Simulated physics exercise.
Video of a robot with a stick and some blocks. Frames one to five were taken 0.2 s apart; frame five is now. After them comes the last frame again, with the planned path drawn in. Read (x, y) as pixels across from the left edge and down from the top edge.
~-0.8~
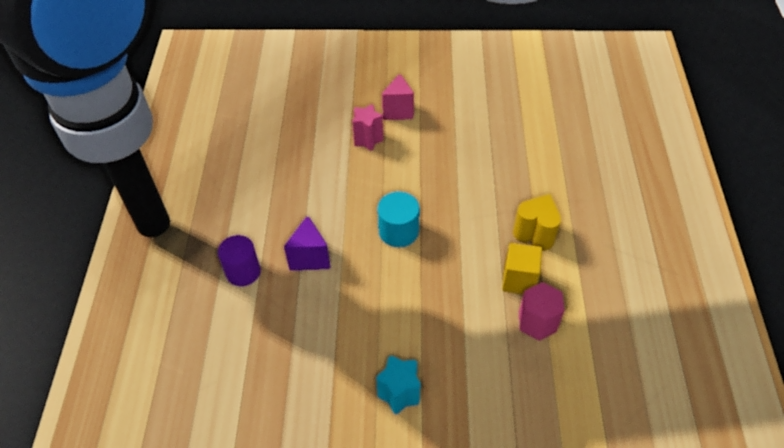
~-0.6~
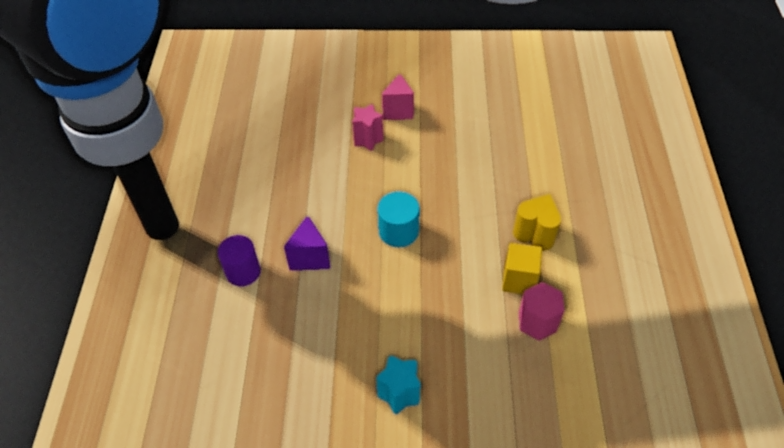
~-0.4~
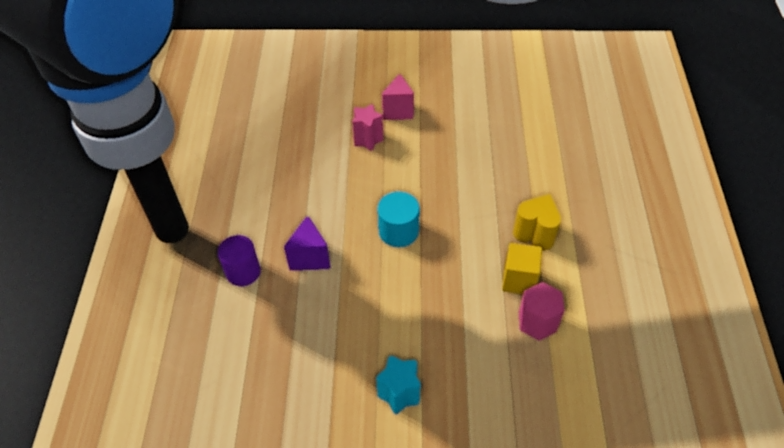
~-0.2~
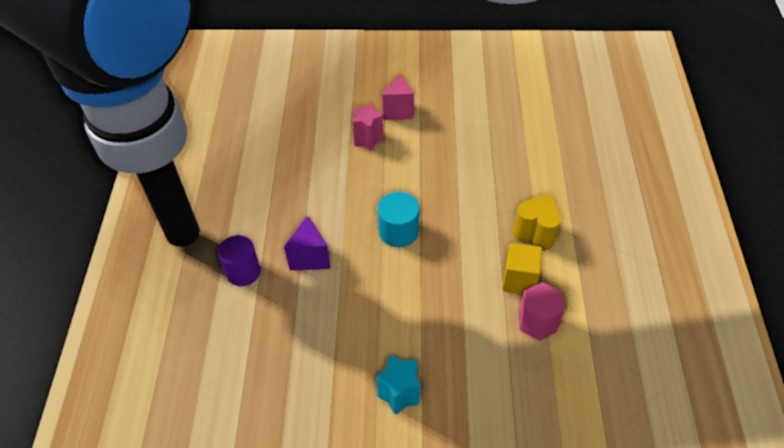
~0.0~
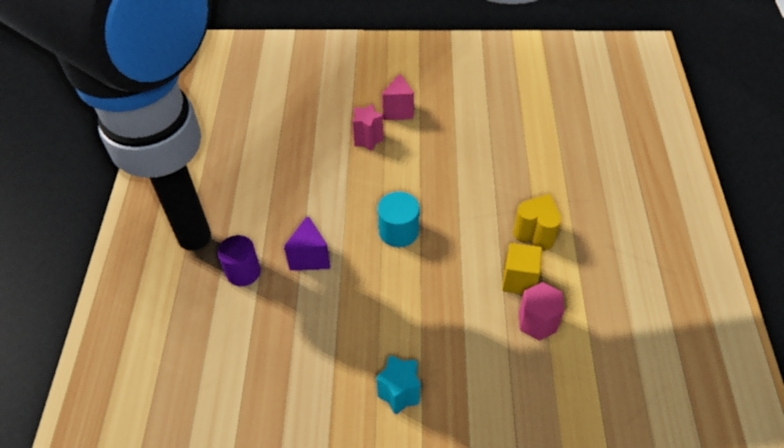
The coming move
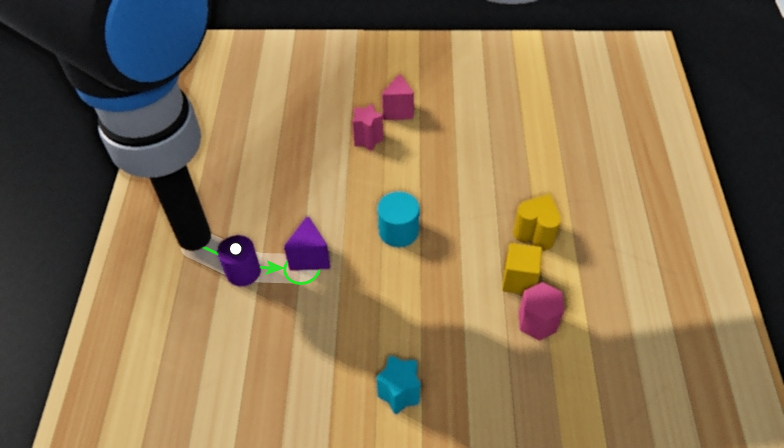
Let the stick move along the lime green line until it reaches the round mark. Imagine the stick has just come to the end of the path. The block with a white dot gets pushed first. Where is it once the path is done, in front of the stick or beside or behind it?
My answer is that the block with a white dot has slipped off.
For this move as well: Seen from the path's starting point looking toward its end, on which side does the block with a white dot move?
It shifts to the right.
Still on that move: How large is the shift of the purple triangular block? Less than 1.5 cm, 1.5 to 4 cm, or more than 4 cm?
Shift of 1.5 to 4 cm.
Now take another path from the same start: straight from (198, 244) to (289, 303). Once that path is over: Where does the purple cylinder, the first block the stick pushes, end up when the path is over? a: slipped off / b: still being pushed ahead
It's b.
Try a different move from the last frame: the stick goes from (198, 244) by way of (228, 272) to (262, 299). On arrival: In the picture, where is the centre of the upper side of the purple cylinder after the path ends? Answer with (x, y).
Its top middle is near (293, 271).
The drawn path runs from (198, 244) via (245, 265), ending at (302, 269); the dot is on the purple cylinder.
On the path given first. One third of the way, stick at (226, 252); purple cylinder at (246, 255).
Two thirds of the way, stick at (262, 261); purple cylinder at (272, 271).
At the end, stick at (301, 262); purple cylinder at (286, 277); purple triangular block at (325, 230), turned 50° anticlockwise.
